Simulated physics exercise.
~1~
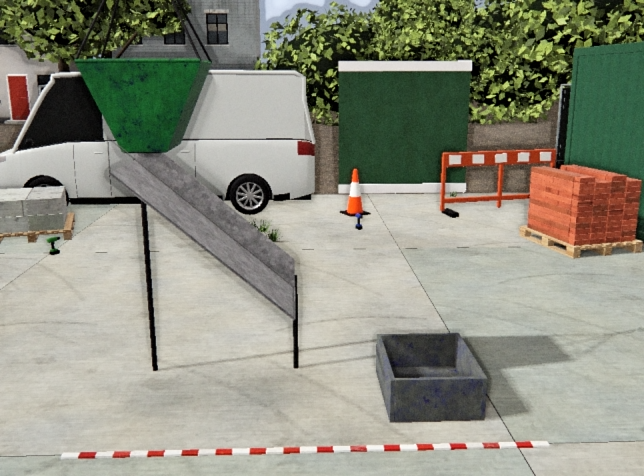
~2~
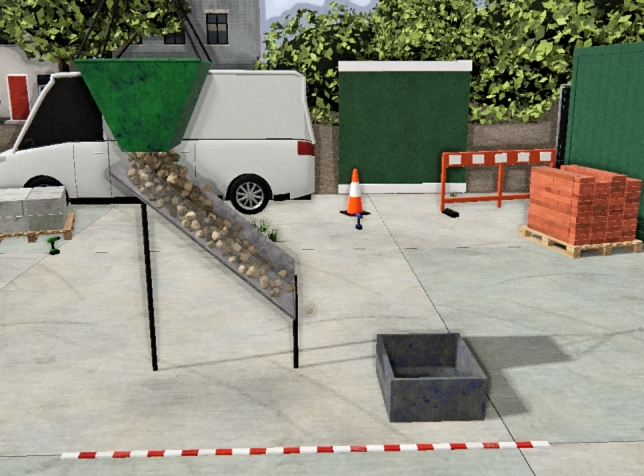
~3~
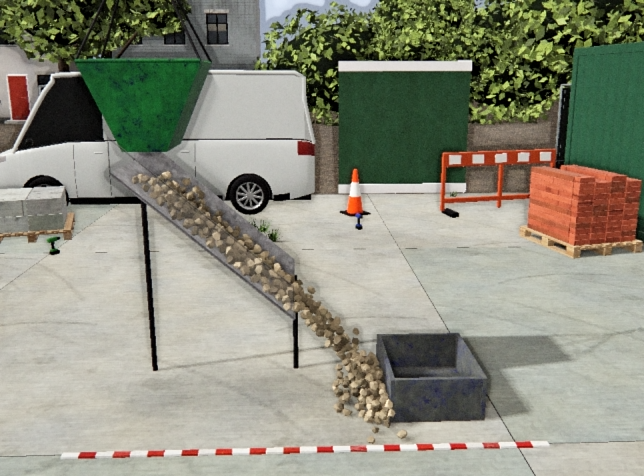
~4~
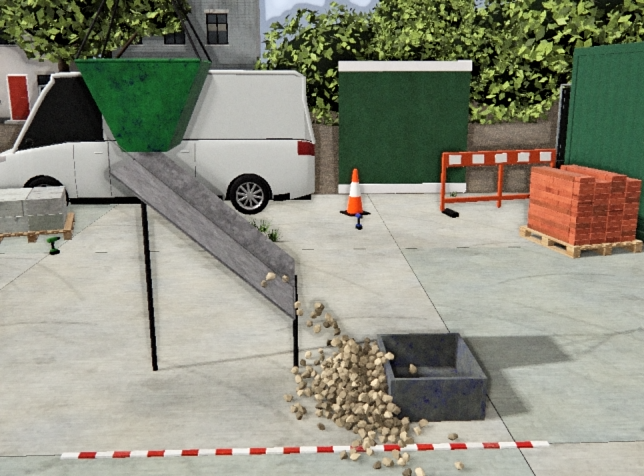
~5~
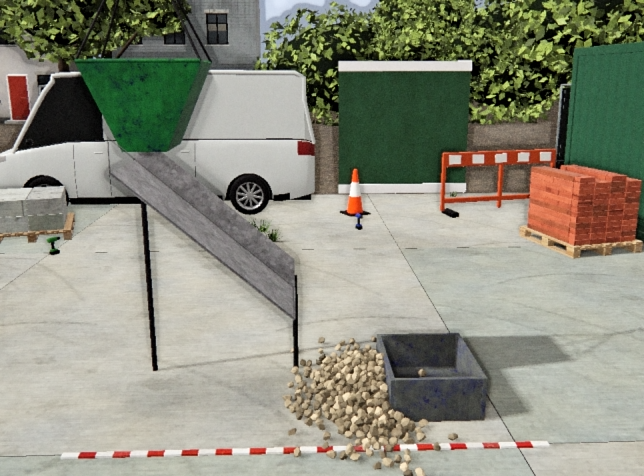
Stones pour from a green hopper down a sloping chute and pile mostly left of the bin.
